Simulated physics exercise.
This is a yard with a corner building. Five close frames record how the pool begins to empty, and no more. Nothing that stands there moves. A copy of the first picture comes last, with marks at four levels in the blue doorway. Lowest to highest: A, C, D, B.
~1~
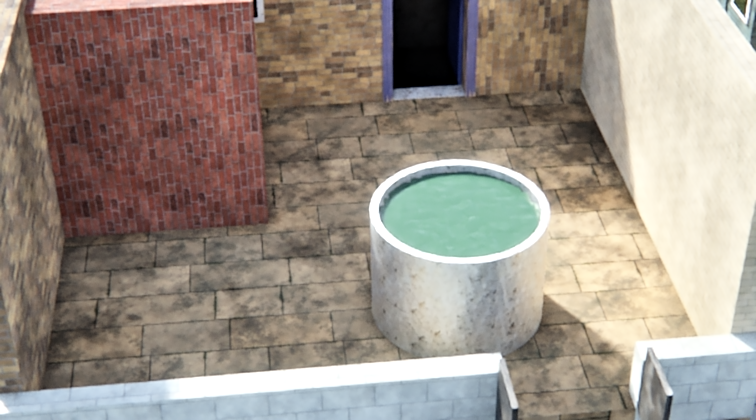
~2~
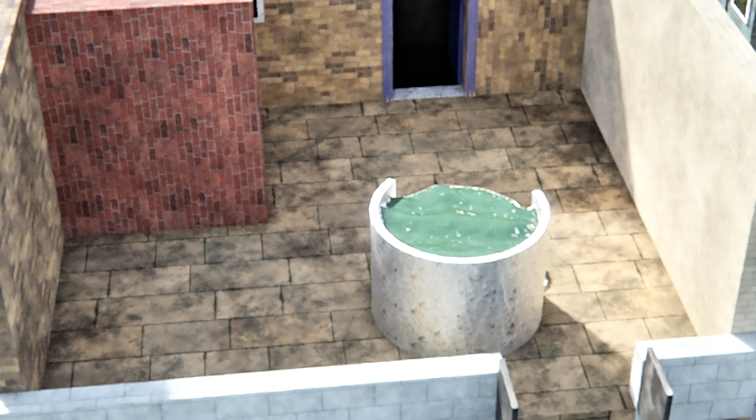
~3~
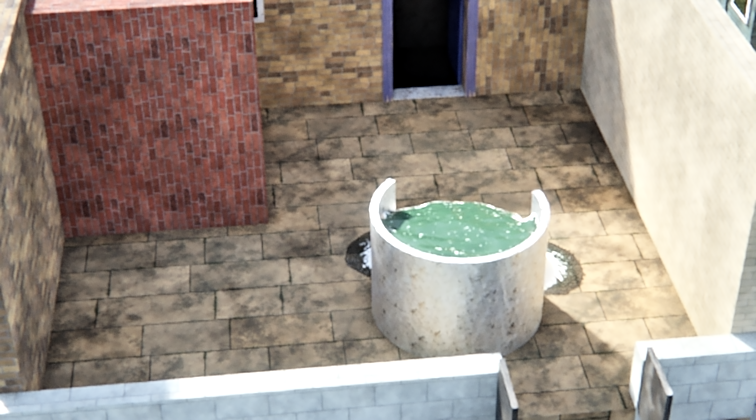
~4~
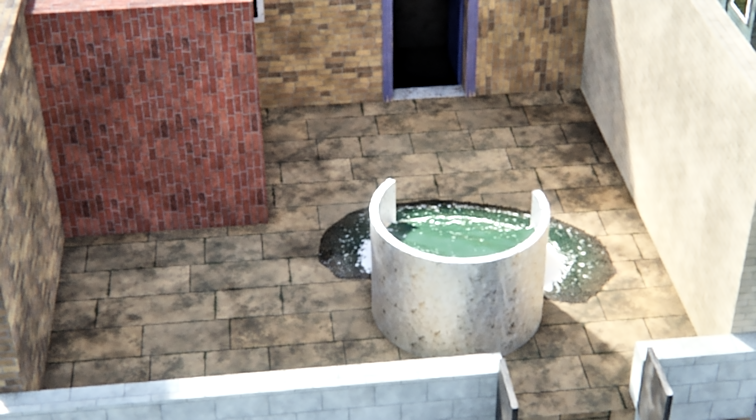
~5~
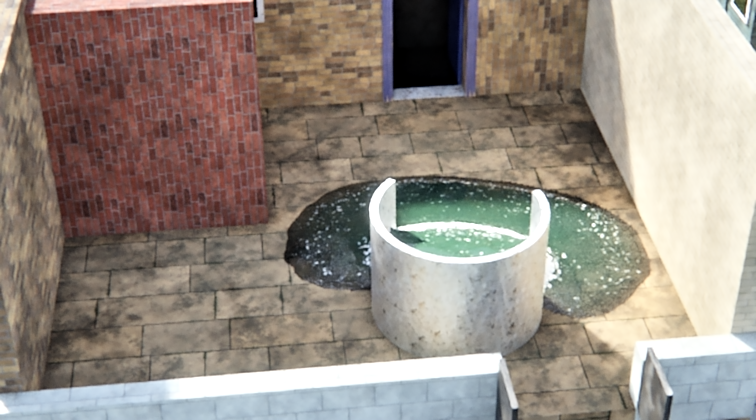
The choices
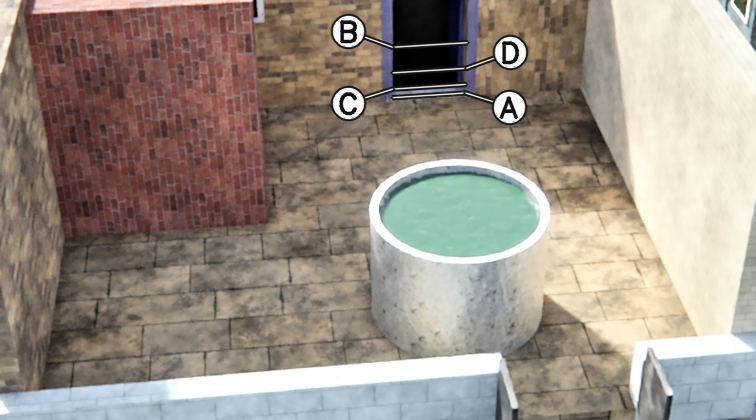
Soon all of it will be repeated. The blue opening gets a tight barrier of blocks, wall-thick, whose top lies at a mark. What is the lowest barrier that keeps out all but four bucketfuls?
Choose D.
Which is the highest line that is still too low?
Line C.
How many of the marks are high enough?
Two.
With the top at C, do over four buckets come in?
Yes, it does.
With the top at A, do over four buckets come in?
Yes, it does.
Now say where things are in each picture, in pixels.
In the first frame, water in the pool at rest, its middle at (459, 216); foot of the blue doorway at (429, 98); open gate at (569, 343).
In the second frame, front seen at (544, 284), 2 % of the ground wet.
In the third frame, front seen at (568, 266), 6 % of the ground wet.
In the fourth frame, front seen at (606, 272), 12 % of the ground wet.
In the fifth frame, front seen at (301, 223), 22 % of the ground wet.
On the marked copy, A at (429, 95); B at (430, 44); C at (429, 86); D at (429, 70); from the bottom up A, C, D, B.
With A, dozens of bucketfuls pour in.
With B, nothing gets over.
With C, some 15 bucketfuls get in.
With D, a splash gets over, under a bucket.
